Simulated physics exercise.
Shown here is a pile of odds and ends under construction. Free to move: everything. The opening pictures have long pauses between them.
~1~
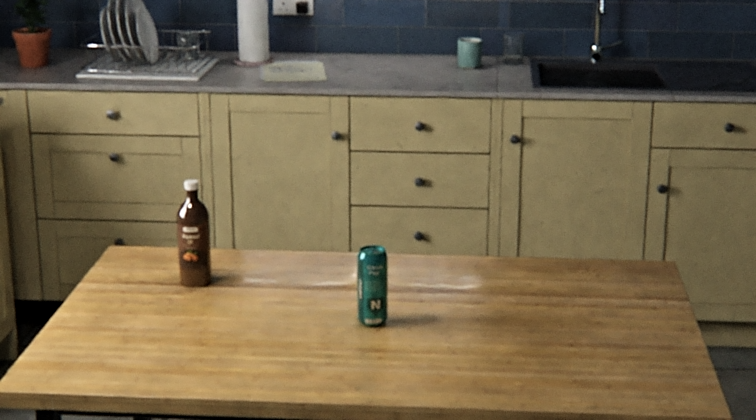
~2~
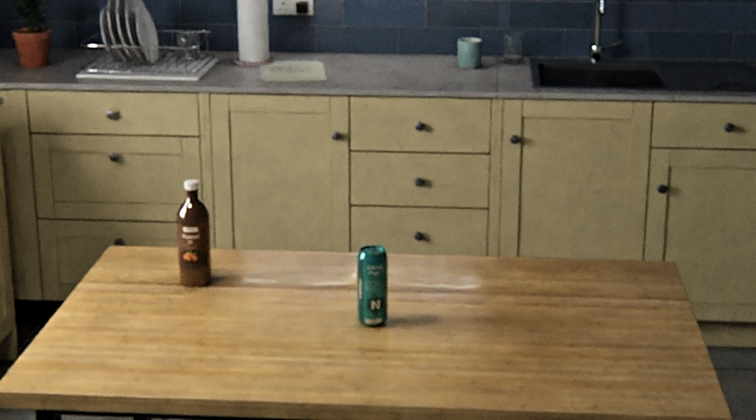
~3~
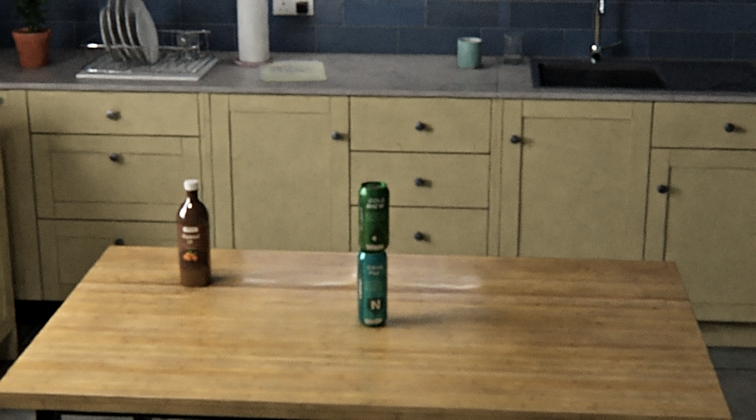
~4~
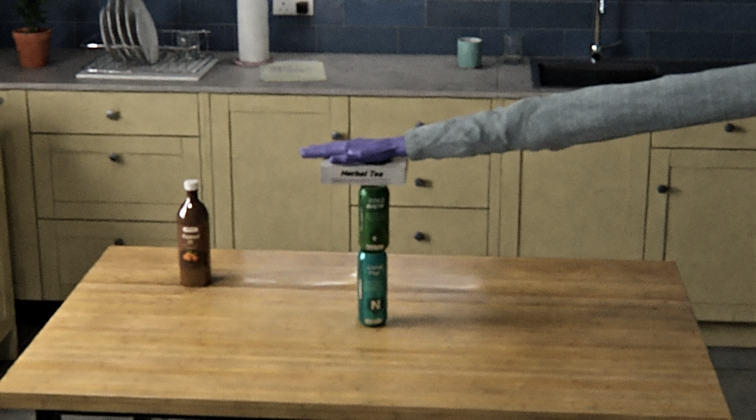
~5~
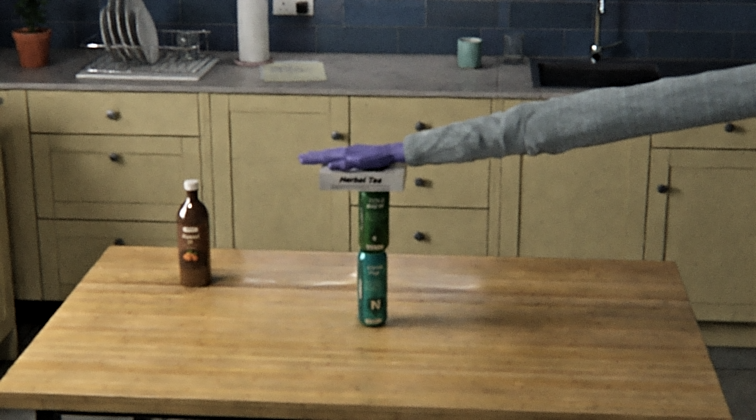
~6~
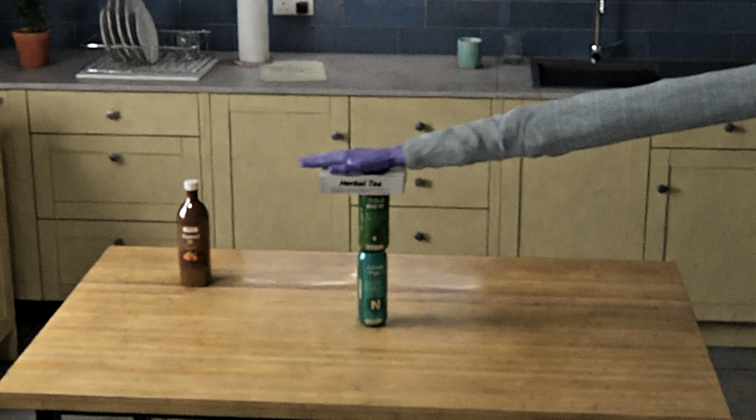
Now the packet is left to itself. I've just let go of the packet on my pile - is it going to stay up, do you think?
Steady.
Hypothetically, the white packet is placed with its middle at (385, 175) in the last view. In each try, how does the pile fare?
After that, the pile stays intact.
Then, 0.30 s later than the last frame, all is still.
Then, 0.80 s later than the last frame, white packet resting near (364, 176).
When it is over, all 4 as before. End places, in pixels of the last picture, white packet near (364, 176). The pile keeps its balance.
